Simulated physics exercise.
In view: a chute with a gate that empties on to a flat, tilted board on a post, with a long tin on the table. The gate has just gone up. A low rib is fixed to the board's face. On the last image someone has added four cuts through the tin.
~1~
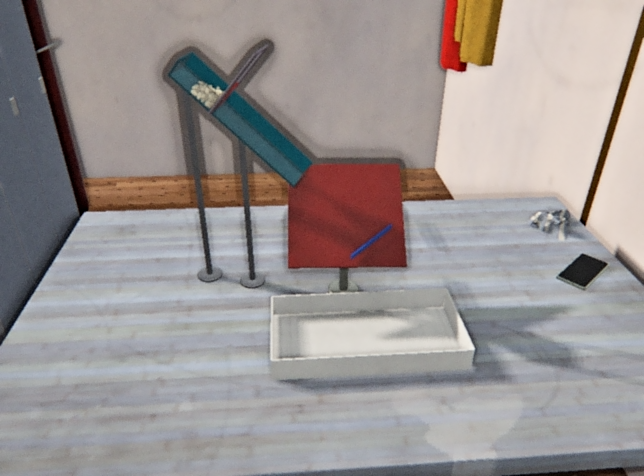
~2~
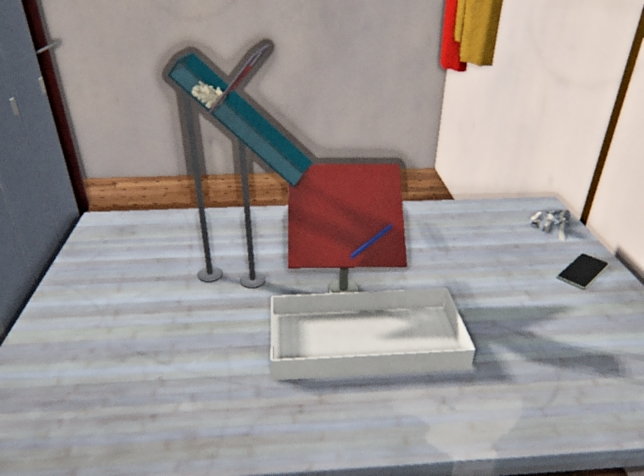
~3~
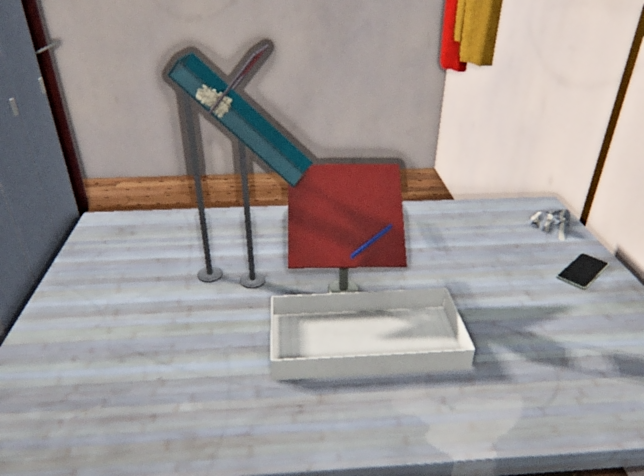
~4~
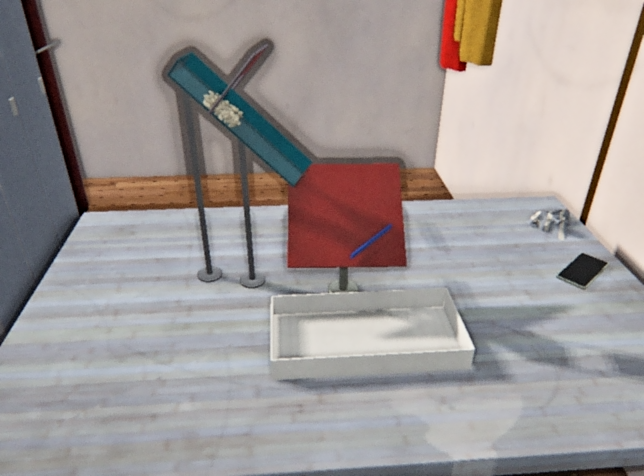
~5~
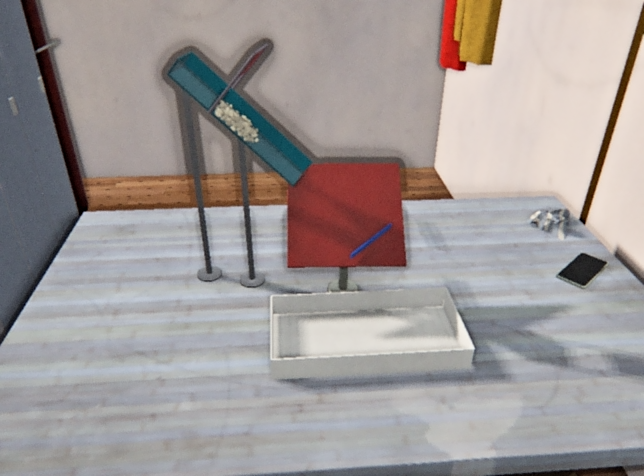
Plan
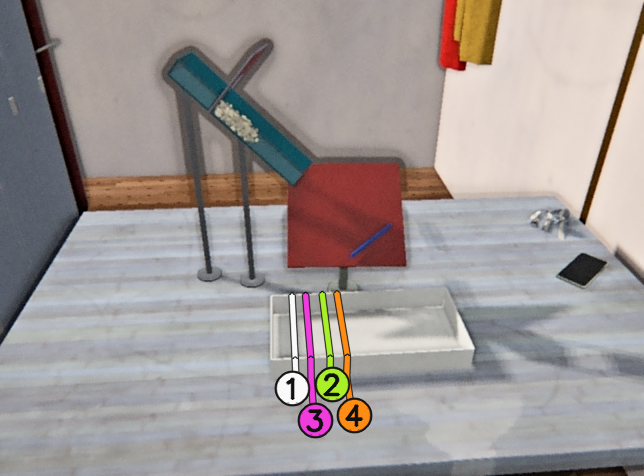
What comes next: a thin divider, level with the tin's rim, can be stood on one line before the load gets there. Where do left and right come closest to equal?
Line 4 does it best.
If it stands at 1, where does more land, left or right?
More lands on the right.
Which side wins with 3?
The right side.
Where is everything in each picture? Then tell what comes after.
Load behind the gate near (210, 95), white beans; lip of the chute near (298, 181), sloping fairly steeply, in the first frame.
Middle of the board near (346, 214), tilted fairly steeply; middle of its low edge near (348, 267); of its high edge near (344, 164), in the second frame.
Front corners of the tin near (272, 360) and (474, 349), empty; front of the load near (220, 116), in the third frame.
Middle of the load near (223, 108); its front near (239, 123), close to a quarter of the way to the lip; rib from (391, 224) to (352, 255), in the fourth frame.
Middle of the load near (236, 119); its front near (257, 140), close to half of the way to the lip, in the fifth frame.
On the marked copy, line 1 crosses the front rim at (295, 358); line 2 crosses the front rim at (330, 356); line 3 crosses the front rim at (310, 357); line 4 crosses the front rim at (347, 355).
Choosing 1, of what is caught, none at all on the left of the divider, the whole lot on the right.
Choosing 2, of what is caught, a small share on the left of the divider, all but a few on the right.
Choosing 3, of what is caught, none at all on the left of the divider, the whole lot on the right.
Choosing 4, of what is caught, close to half on the left of the divider, close to half on the right.
